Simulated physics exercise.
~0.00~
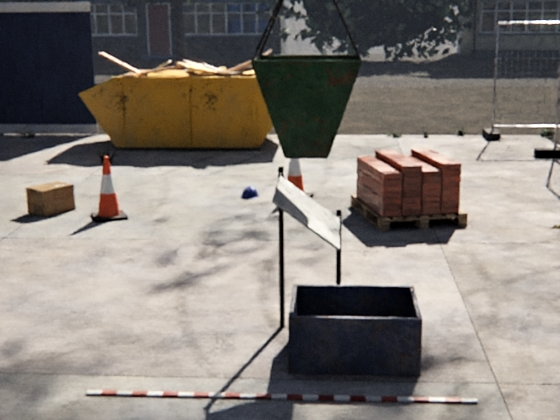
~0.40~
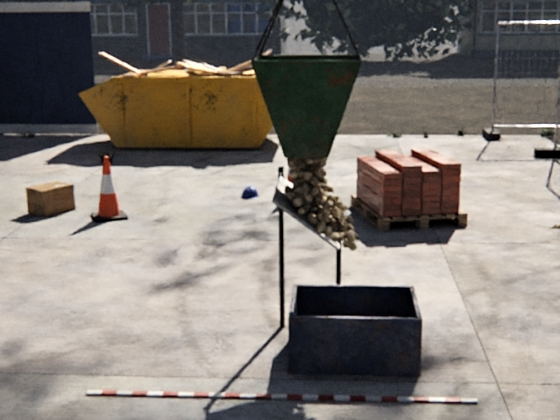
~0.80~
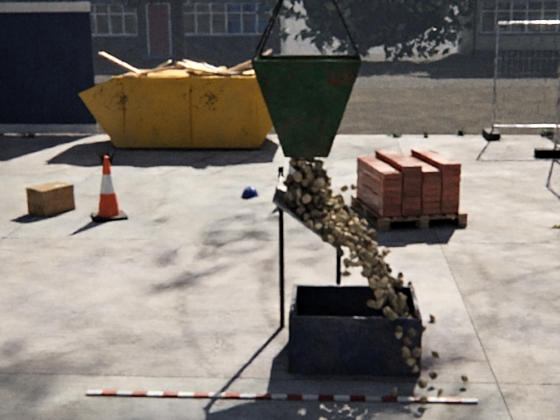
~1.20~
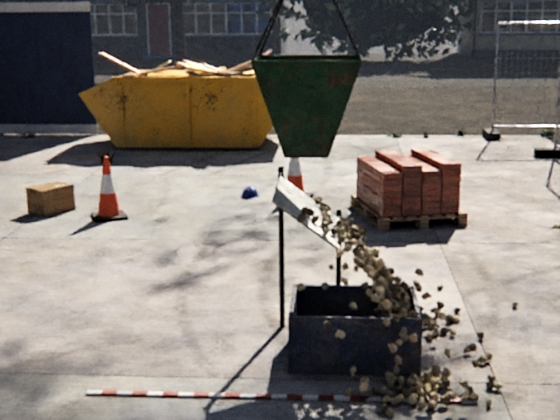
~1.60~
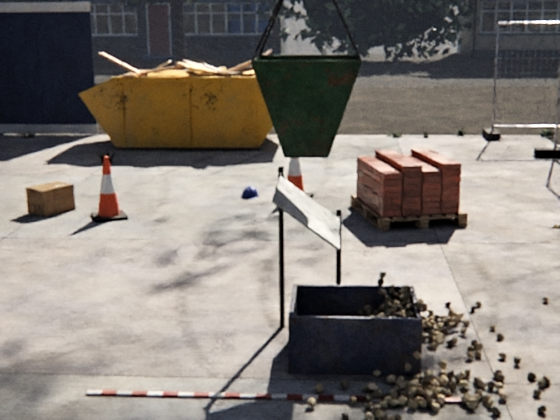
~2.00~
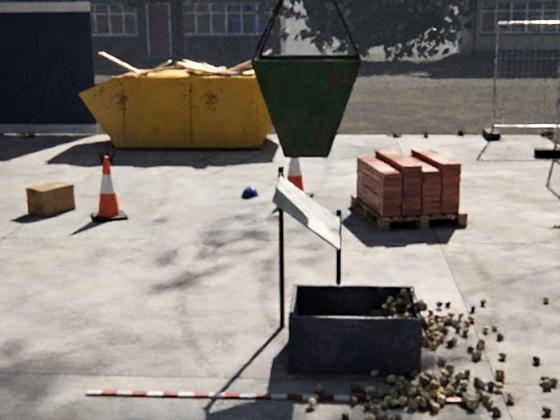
On a sunlit concrete yard, a hanging green skip releases a stream of stones onto a sloping steel chute, which sends them down to the right; most land in the dark bin below, while many scatter beside it to the right and come to rest.
